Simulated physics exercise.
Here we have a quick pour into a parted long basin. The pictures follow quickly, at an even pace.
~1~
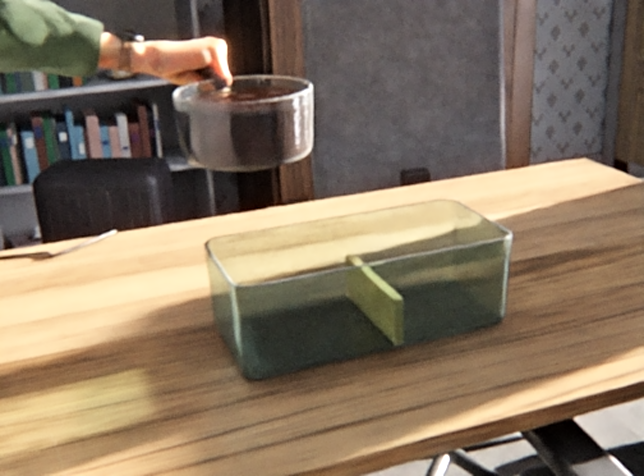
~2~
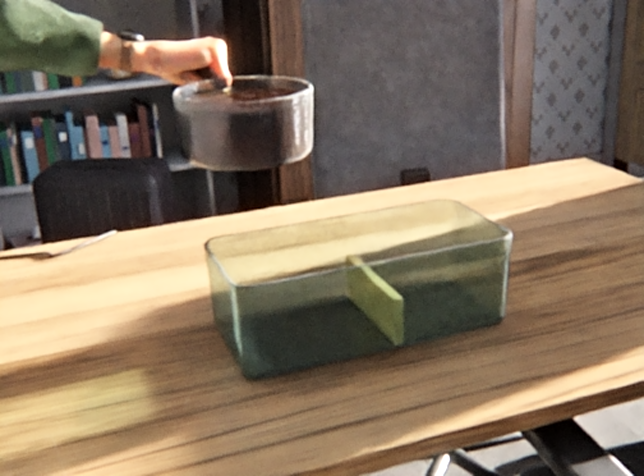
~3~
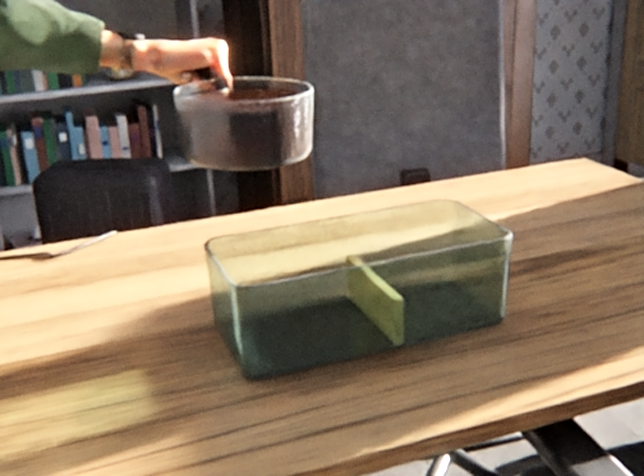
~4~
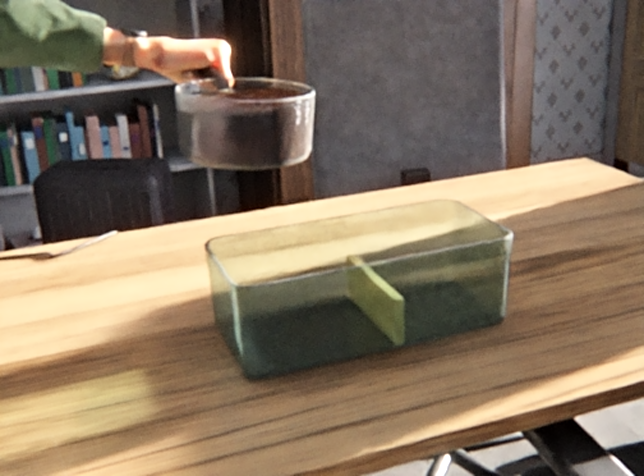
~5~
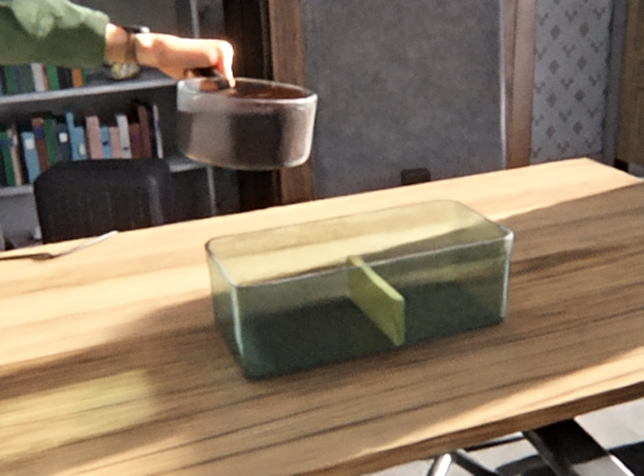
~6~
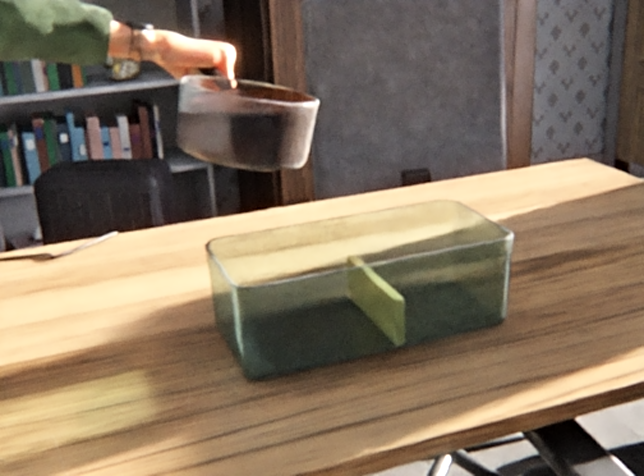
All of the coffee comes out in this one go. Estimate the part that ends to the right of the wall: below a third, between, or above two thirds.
The share right of the wall is between a third and two thirds.
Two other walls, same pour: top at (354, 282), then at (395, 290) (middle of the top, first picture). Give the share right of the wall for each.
The first gives 70 %, the second 25 %.
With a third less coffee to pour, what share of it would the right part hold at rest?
Some 25 per cent.
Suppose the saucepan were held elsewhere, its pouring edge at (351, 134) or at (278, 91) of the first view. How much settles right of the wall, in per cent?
About 75 and 10 per cent.
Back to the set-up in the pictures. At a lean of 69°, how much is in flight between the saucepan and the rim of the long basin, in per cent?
Roughly 35 in a hundred.
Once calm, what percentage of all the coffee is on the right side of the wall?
Near 50 %.
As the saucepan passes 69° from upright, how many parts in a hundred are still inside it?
Some 40 per cent.
A moment on, the saucepan is tipped part way and 41 per cent is still to pour, 6 is left of the wall and 19 right of it.
Next, the saucepan is tipped right over and 4 per cent is still to pour, 38 is left of the wall and 51 right of it.
Then the saucepan is tipped right over and 0 per cent is still to pour, 48 is left of the wall and 51 right of it.
Later the saucepan is tipped right over and 0 per cent is still to pour, 48 is left of the wall and 51 right of it.
At rest 48 per cent lies left of the wall, 52 right of it and 1 outside.
